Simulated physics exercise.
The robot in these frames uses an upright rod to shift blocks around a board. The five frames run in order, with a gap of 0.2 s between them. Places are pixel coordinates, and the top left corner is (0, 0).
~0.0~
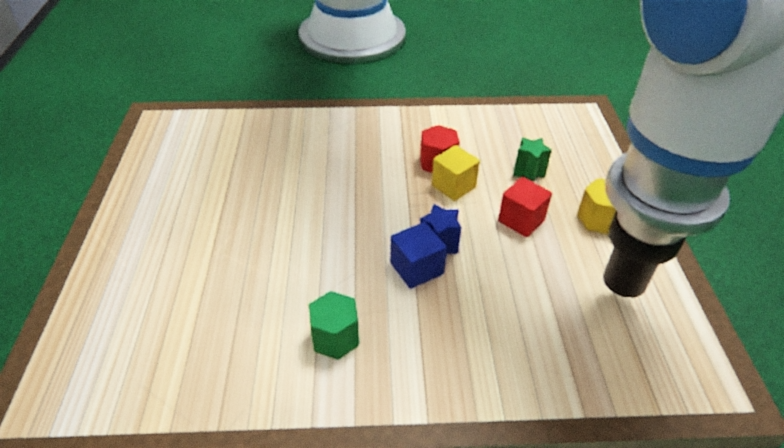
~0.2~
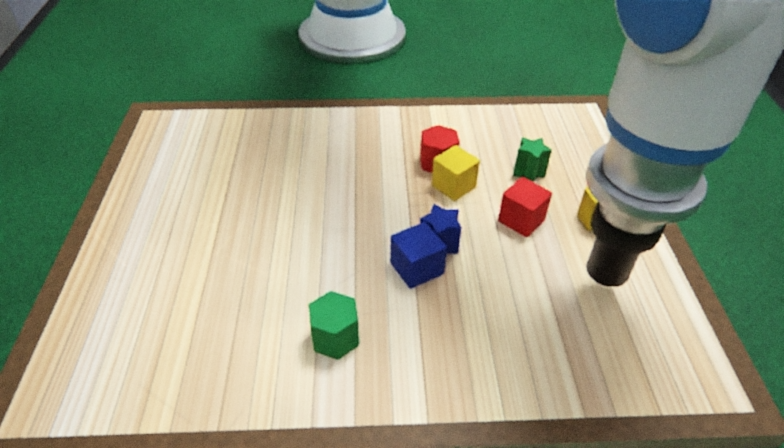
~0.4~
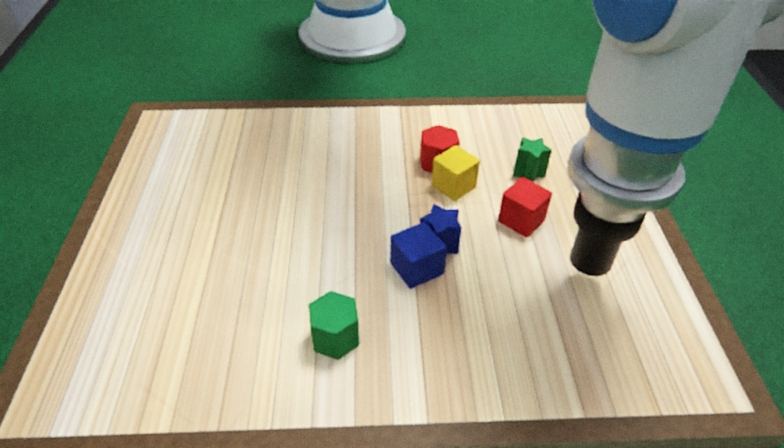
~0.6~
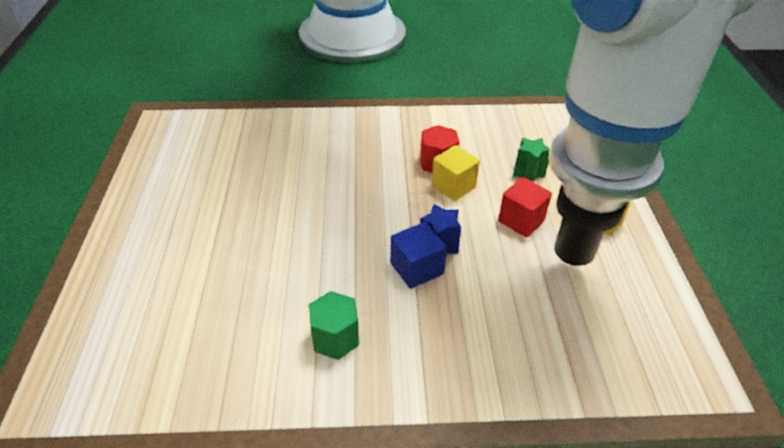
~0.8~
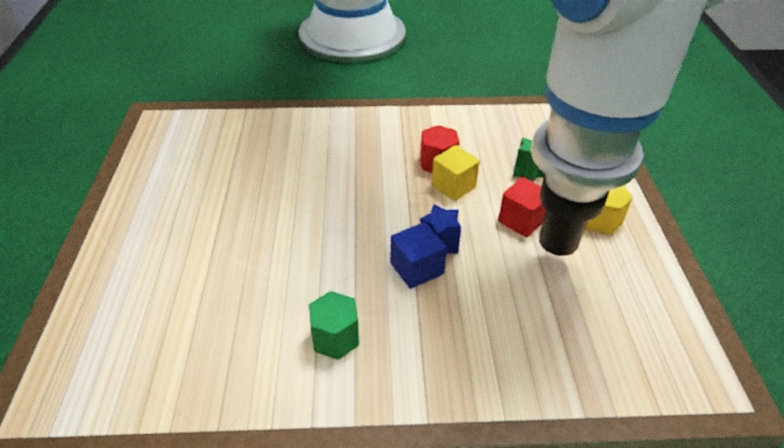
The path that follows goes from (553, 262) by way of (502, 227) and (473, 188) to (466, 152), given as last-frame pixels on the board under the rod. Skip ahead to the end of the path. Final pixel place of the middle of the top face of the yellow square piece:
It should be at about (436, 122).
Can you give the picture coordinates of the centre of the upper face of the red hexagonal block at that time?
Expect it around (405, 111).
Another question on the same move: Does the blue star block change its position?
In short: No.
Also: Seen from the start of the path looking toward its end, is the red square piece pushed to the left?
No.
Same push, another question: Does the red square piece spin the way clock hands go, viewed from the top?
Final answer: Yes.
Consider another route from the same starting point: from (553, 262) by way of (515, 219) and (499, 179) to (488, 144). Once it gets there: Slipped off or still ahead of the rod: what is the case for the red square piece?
Ahead to the end.
On the path given first. One third of the way, rod (505, 207); red square piece (517, 176), turned 55° clockwise.
Two thirds of the way, rod (476, 169); red hexagonal block (431, 127); yellow square piece (449, 147); red square piece (512, 160); green star block (537, 145).
At the end, rod (468, 133); red hexagonal block (405, 111), turned 45° anticlockwise; blue star block still; yellow square piece (436, 122), turned 35° anticlockwise; red square piece (512, 159), turned 130° clockwise; green star block (539, 145).
